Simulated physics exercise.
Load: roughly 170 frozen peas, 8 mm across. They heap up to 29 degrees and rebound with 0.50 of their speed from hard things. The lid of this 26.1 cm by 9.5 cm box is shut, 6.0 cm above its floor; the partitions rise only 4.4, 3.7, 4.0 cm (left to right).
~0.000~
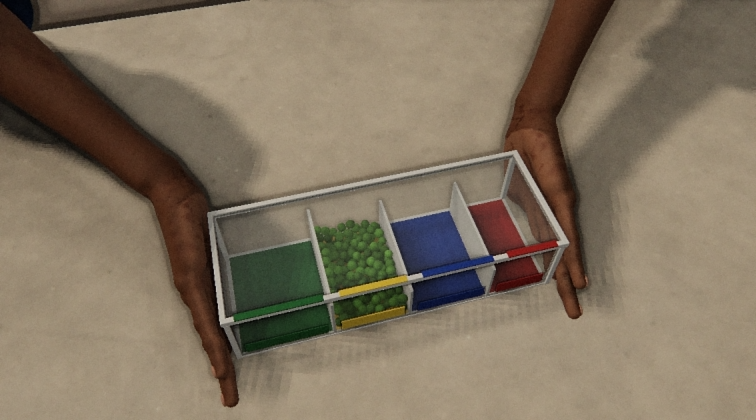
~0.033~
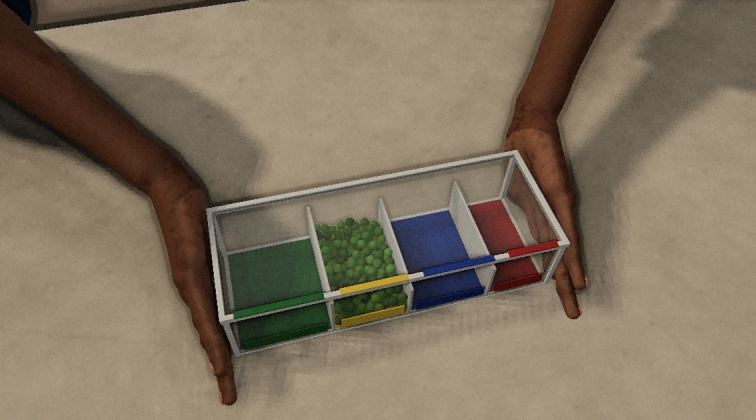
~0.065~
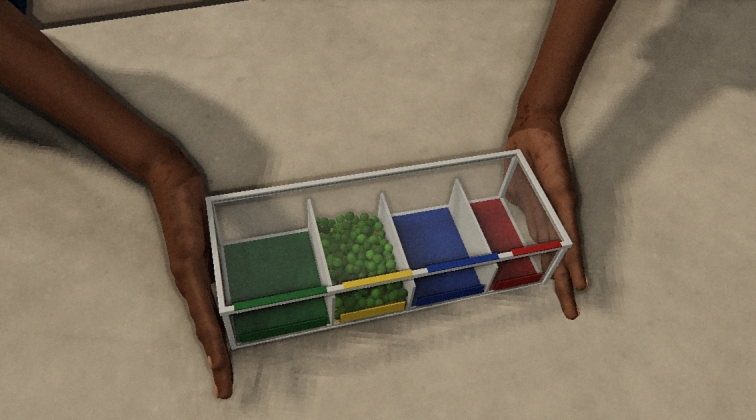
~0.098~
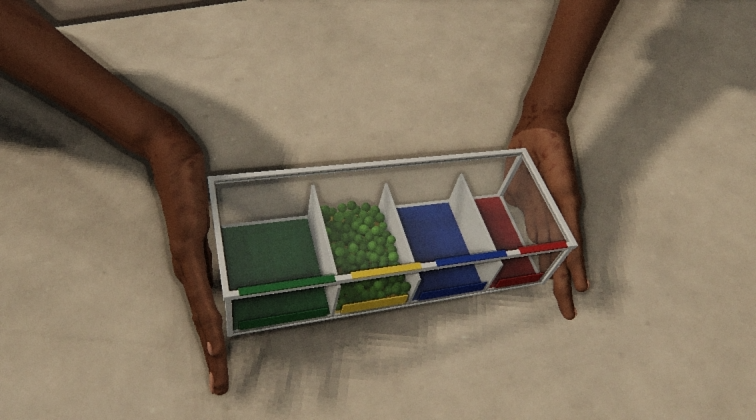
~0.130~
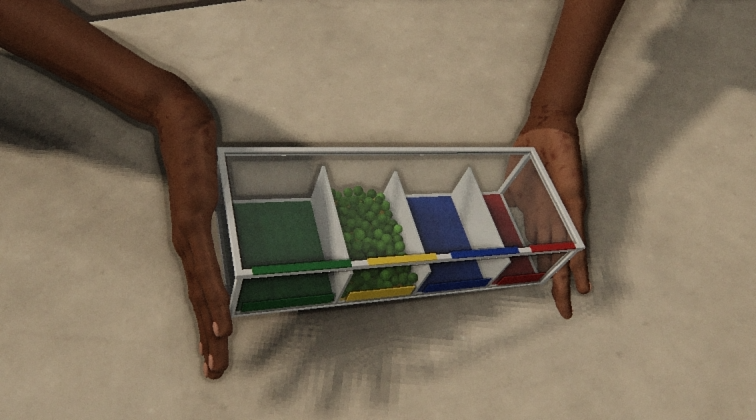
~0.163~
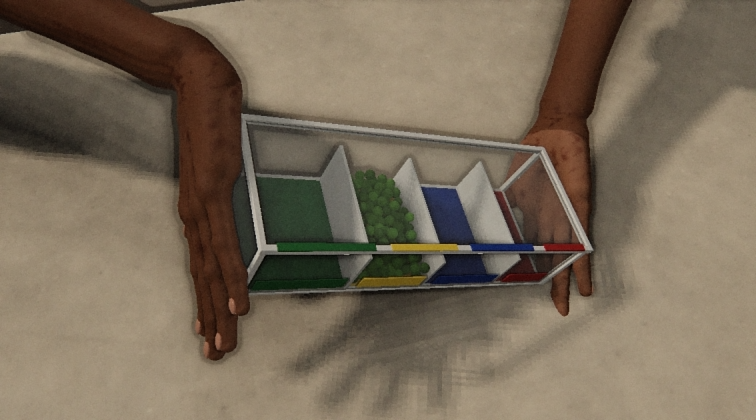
Two hands tilting a clear four-section box of green peas, raising its left end while the peas stay in the yellow section.
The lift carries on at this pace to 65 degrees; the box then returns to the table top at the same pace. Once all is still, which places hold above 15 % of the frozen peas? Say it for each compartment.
Red compartment: Below; blue compartment: Above; green compartment: Below; yellow compartment: Above.
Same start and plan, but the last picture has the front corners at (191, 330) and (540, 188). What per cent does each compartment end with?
Red 0; blue 0; green 5; yellow 95.
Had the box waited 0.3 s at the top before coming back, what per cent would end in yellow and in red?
Then: Yellow 65; red 10.
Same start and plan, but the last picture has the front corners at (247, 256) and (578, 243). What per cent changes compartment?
Then about 30 per cent.
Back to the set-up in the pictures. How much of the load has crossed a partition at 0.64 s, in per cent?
Some 45 per cent.
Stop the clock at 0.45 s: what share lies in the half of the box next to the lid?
About 50 per cent.
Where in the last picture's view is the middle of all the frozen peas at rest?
Near (387, 282).
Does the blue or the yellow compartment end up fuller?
The yellow compartment.
Then, at 0.45 s, tilt 62 degrees; blue 15 %, yellow 85 %.
After 0.64 s, tilt 23 degrees; red 5 %, blue 40 %, yellow 55 %.
After 0.95 s, tilt 0 degrees; red 5 %, blue 40 %, yellow 55 %.
At rest (1.4 s), red 5 %, blue 40 %, green 0 %, yellow 55 %.
